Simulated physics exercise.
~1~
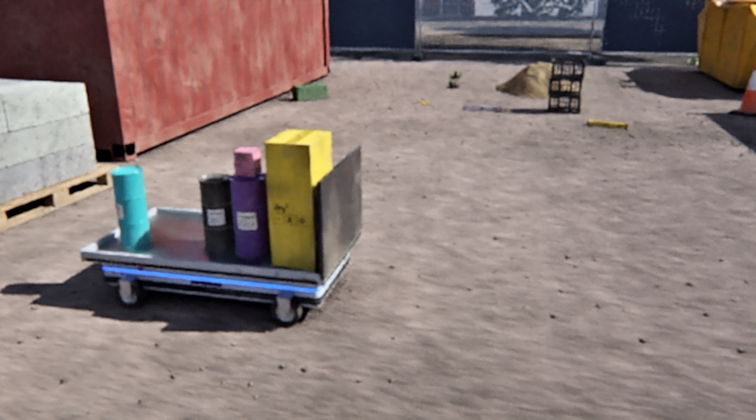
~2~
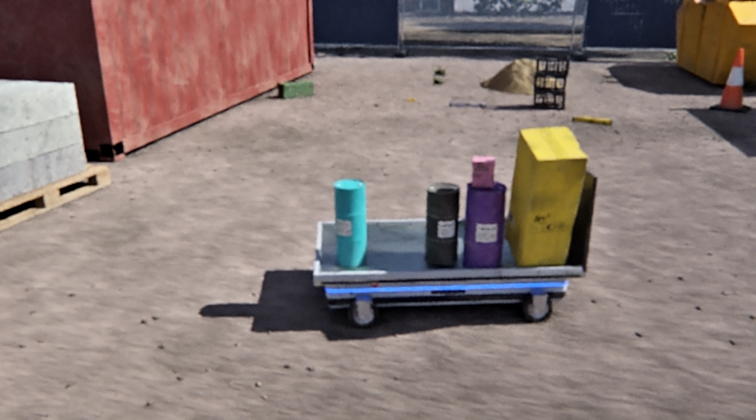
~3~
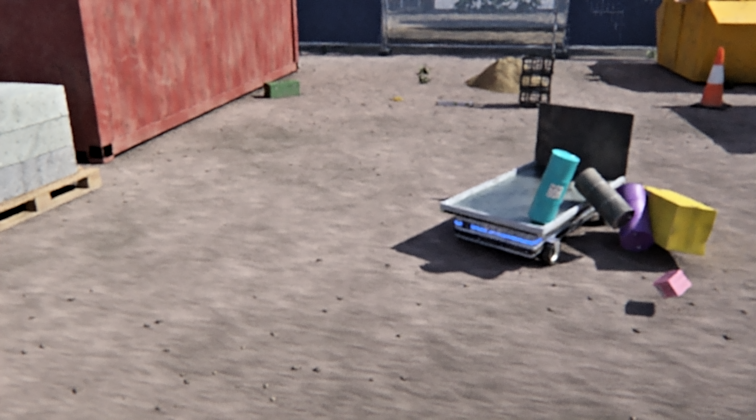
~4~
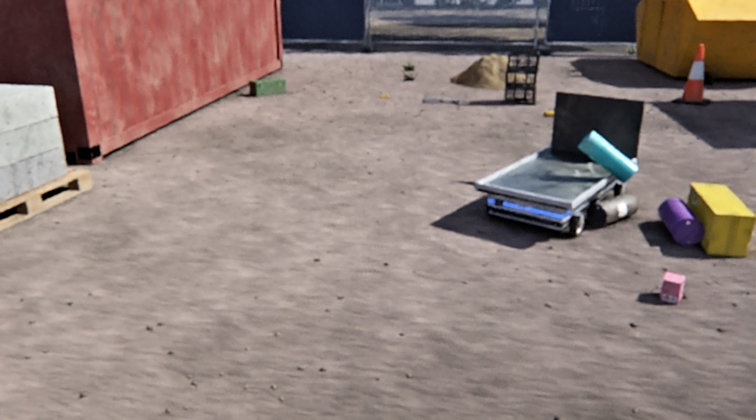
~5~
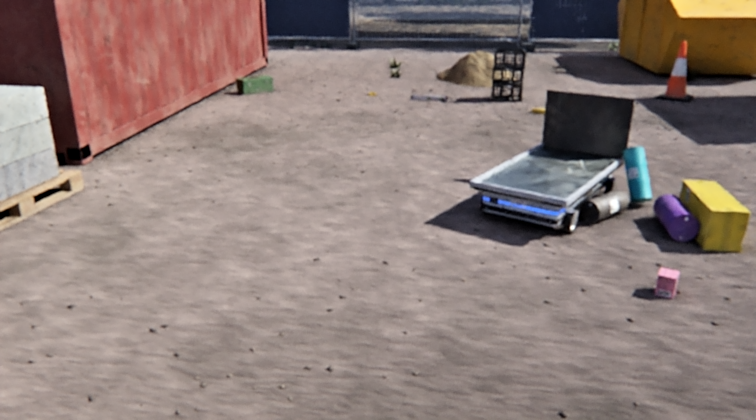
A large red container stands at the left of a sunlit dirt yard, seen from slightly above, with grey blocks on a pallet nearby and a yellow skip and traffic cone at the right. A flat cart carries a turquoise canister, a black one, a purple one topped by a pink box, and a tall yellow box against its dark end board. The cart rolls right, then swings away. The yellow box, pink box, purple canister and black canister spill off its right side. The turquoise canister tips over the edge last. The cart stands still, with the turquoise canister upended against it and the rest scattered on the ground.
